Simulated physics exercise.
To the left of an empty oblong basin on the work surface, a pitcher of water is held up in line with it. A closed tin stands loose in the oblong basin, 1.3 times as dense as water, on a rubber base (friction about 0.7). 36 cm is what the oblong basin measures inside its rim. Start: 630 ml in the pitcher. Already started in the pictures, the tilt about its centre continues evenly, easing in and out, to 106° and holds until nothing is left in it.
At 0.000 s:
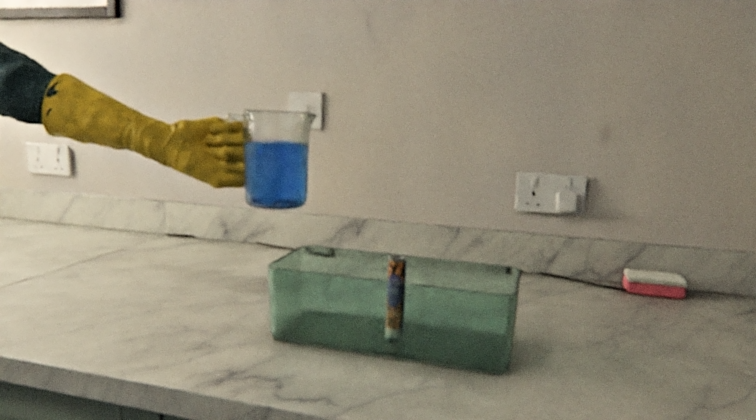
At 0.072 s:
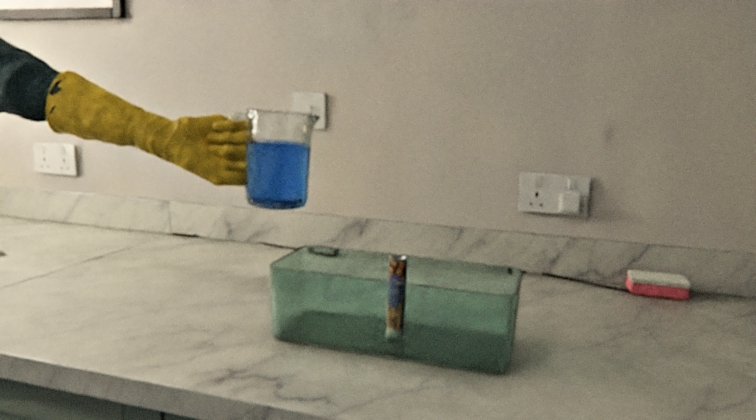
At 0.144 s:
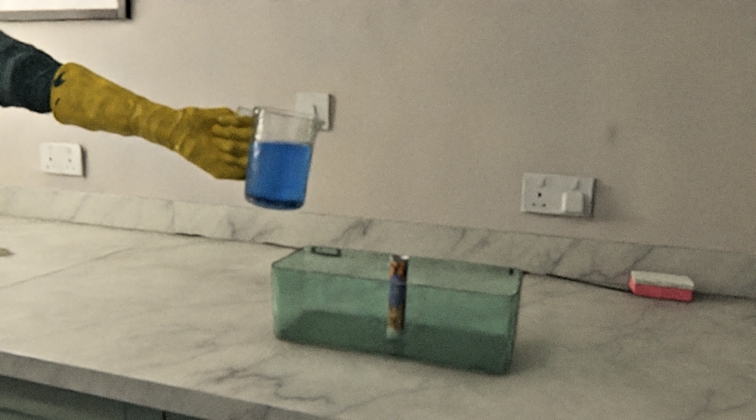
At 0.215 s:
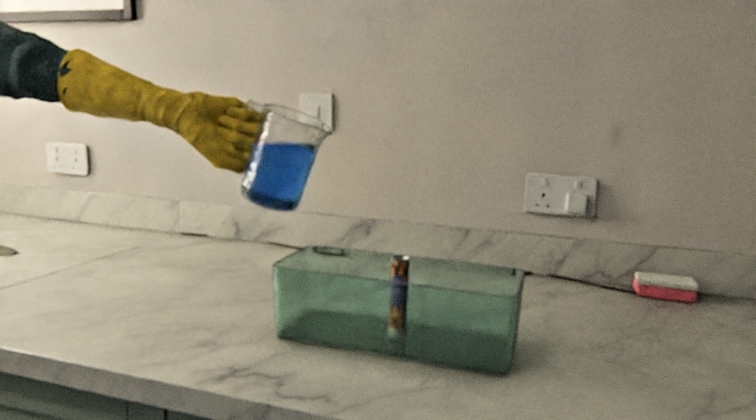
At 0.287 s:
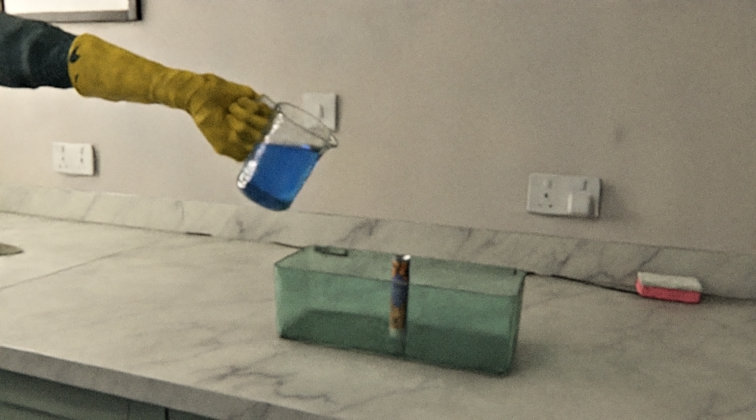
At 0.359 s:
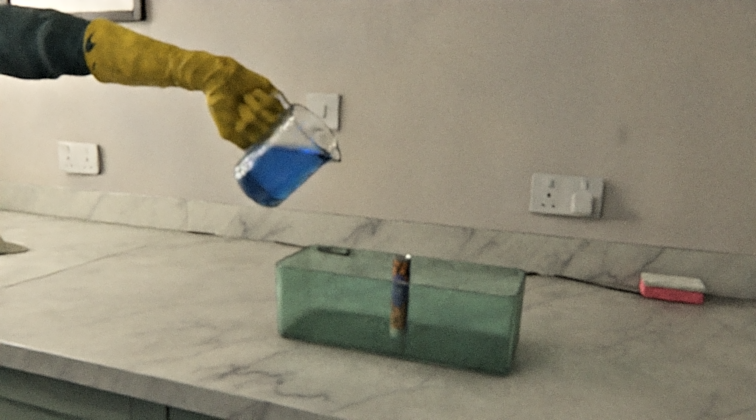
An arm in a dark sleeve and yellow rubber glove holds a clear jug of blue liquid above a pale marbled worktop, seen from the front and slightly above. Below stands a translucent green oblong basin with a slim, brownish, patterned container upright inside, with white sockets and a pink-and-white object beyond. The gloved hand steadily tilts the jug rightward, the liquid shifting toward its lip, while the camera drifts slightly left.
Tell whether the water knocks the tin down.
It will stay erect.
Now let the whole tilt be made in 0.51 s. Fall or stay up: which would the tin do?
In that case the tin stays vertical.
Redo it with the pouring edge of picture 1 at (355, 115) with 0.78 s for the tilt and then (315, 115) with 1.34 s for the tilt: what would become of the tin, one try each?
First it tips over; then it stays on its base.
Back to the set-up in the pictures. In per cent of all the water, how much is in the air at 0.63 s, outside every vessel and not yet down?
Around 22 in a hundred.
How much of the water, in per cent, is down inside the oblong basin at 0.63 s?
About 9%.
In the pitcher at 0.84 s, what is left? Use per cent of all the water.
Around 22 in a hundred is still there.
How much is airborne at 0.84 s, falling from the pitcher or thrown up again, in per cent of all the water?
Airborne share: Near 20 %.
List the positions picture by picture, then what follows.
In the first frame, it leans 0°; its right rim is at (316, 114); the water meets the walls at (252, 141) and (306, 143); the oblong basin's rim runs from (286, 256) to (518, 282); the tin's top is at (397, 261).
In the second frame, it leans 2°; its right rim is at (319, 116); the water meets the walls at (254, 140) and (307, 144).
In the third frame, it leans 9°; its right rim is at (325, 122); the water meets the walls at (257, 141) and (311, 145).
In the fourth frame, it leans 19°; its right rim is at (332, 132); the water meets the walls at (260, 145) and (315, 147).
In the fifth frame, it leans 32°; its right rim is at (338, 146); the water meets the walls at (256, 155) and (322, 149).
In the sixth frame, it leans 46°; its right rim is at (340, 161); the water meets the walls at (249, 157) and (332, 154).
After 0.63 s the tilt is 97° and 69 per cent is still to pour; the tin stands where it began.
After 0.84 s the tilt is 106° and 21 per cent is still to pour; the tin stands where it began.
After 1.05 s the tilt is 106° and 4 per cent is still to pour; the tin stands where it began.
After 1.28 s the tilt is 106° and 0 per cent is still to pour; the tin stands where it began.
In the end the tin stands where it began.
